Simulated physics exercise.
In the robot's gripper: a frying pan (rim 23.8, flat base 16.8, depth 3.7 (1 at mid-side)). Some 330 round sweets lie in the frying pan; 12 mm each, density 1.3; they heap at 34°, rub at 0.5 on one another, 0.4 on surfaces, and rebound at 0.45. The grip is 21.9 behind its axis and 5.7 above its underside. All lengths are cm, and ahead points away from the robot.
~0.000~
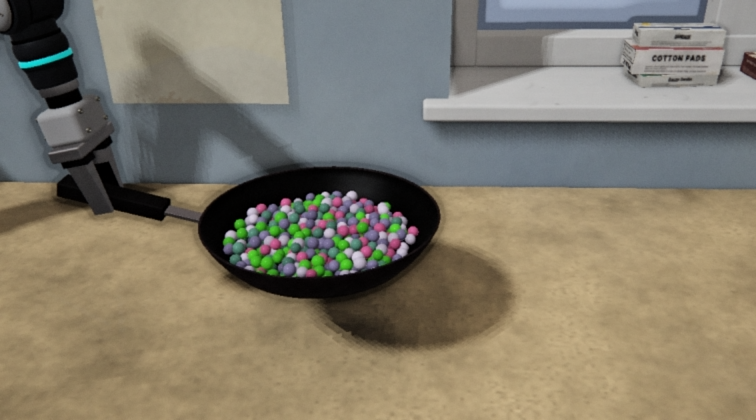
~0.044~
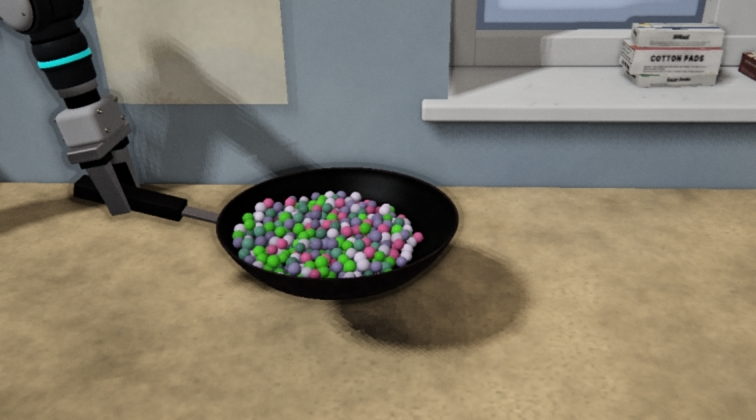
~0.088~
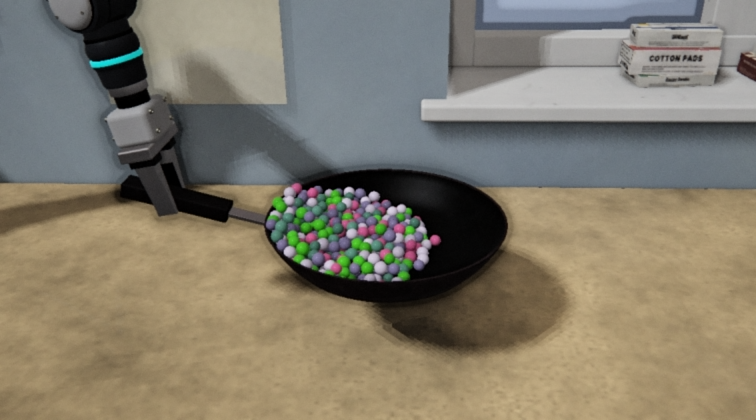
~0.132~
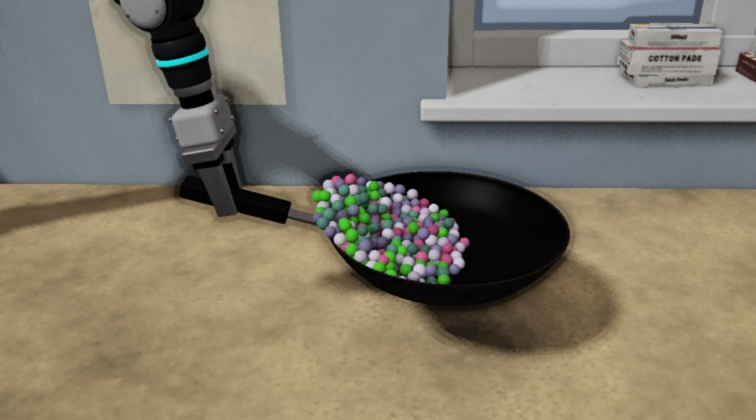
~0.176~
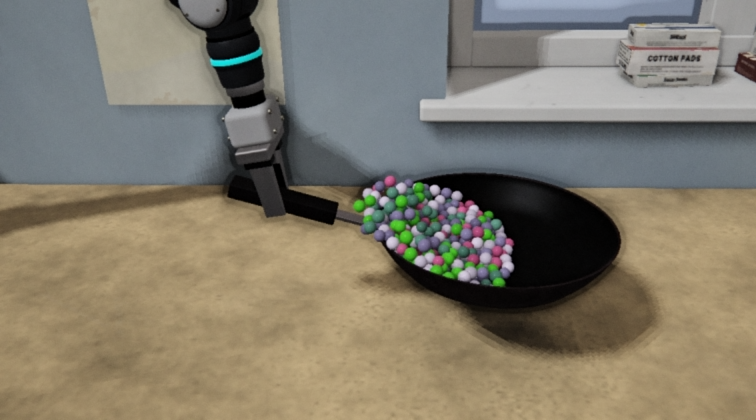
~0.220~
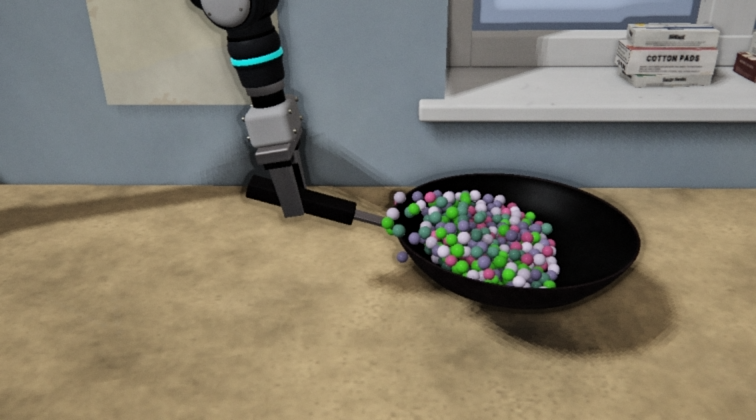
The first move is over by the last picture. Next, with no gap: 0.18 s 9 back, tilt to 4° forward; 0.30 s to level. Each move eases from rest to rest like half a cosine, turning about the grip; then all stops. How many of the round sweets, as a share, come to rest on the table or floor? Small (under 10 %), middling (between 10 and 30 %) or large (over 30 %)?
On the table or floor the share is middling, between 10 and 30 %.
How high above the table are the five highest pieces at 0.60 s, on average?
Some 15 cm.
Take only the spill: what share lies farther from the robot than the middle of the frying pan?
Roughly 100 per cent.
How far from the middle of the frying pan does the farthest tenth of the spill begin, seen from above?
About 25 cm.
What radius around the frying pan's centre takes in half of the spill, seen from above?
Some 16 cm.
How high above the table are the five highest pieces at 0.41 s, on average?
Roughly 20 cm.
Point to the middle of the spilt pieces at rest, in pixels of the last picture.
Near (558, 339).
After 0.41 s, tilted 4° forward, highest piece 21 above the table; 257 in the frying pan, 72 in flight or on a rim.
After 0.60 s, level, highest piece 15 above the table; 269 in the frying pan, 49 on the table or floor, 11 in flight or on a rim.
After 0.90 s, level, highest piece 15 above the table; 269 in the frying pan, 60 on the table or floor.
After 1.95 s, level, highest piece 15 above the table; 269 in the frying pan, 60 on the table or floor.
In the end, 269 in the frying pan, 60 on the table or floor. That is 18 % on the table or floor.
